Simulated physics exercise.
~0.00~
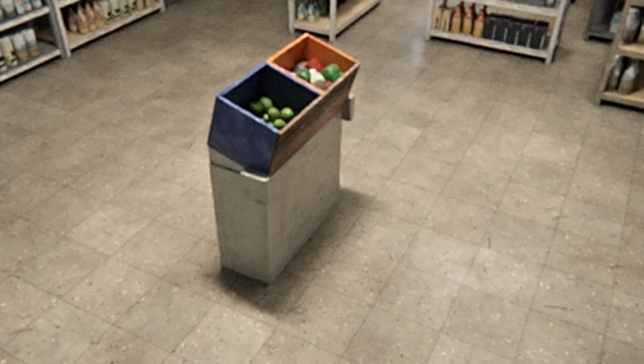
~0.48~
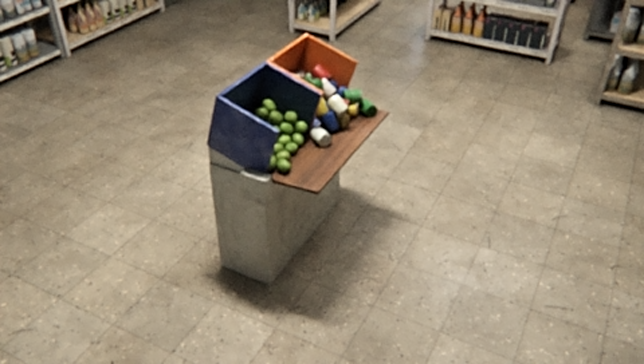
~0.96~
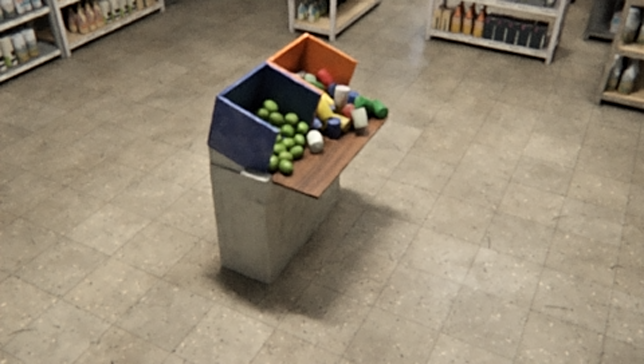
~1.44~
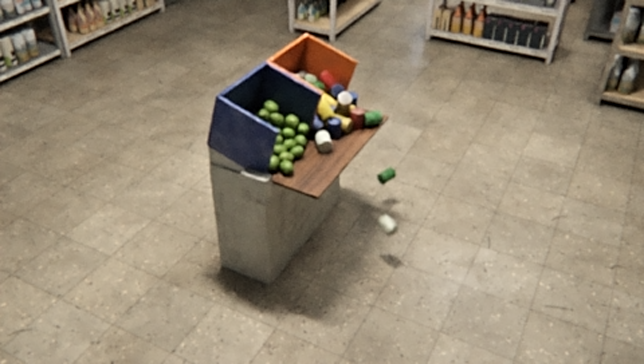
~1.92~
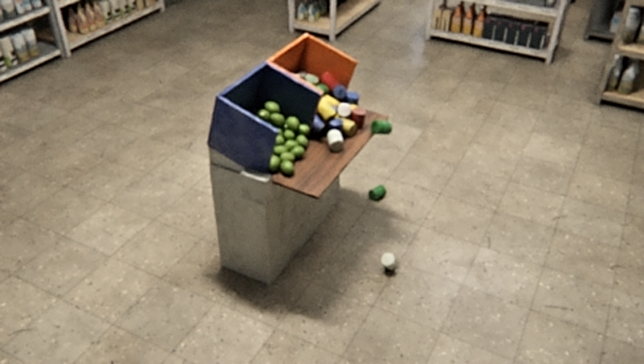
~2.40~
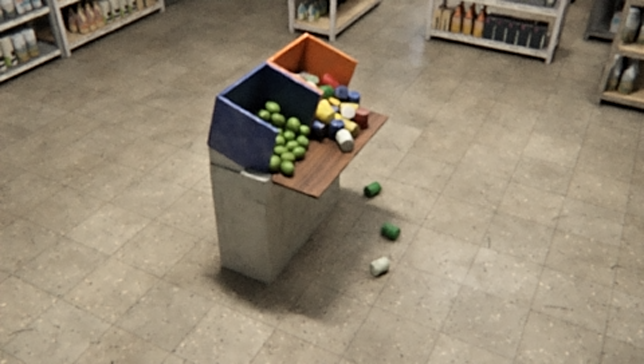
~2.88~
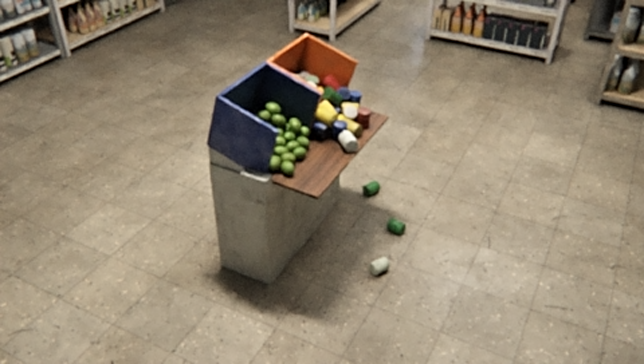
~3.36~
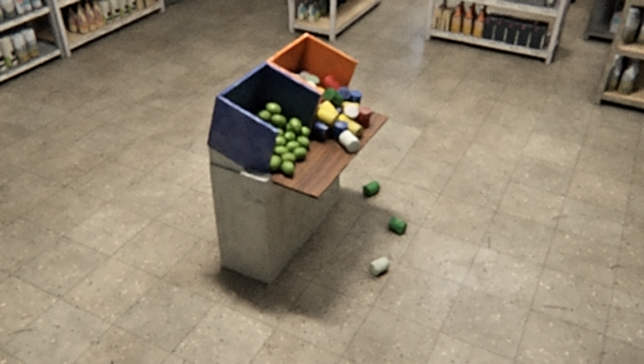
Flap swinging down on a two-bin stand, limes and coloured jars spilling onto it, three jars dropping to the floor and settling.
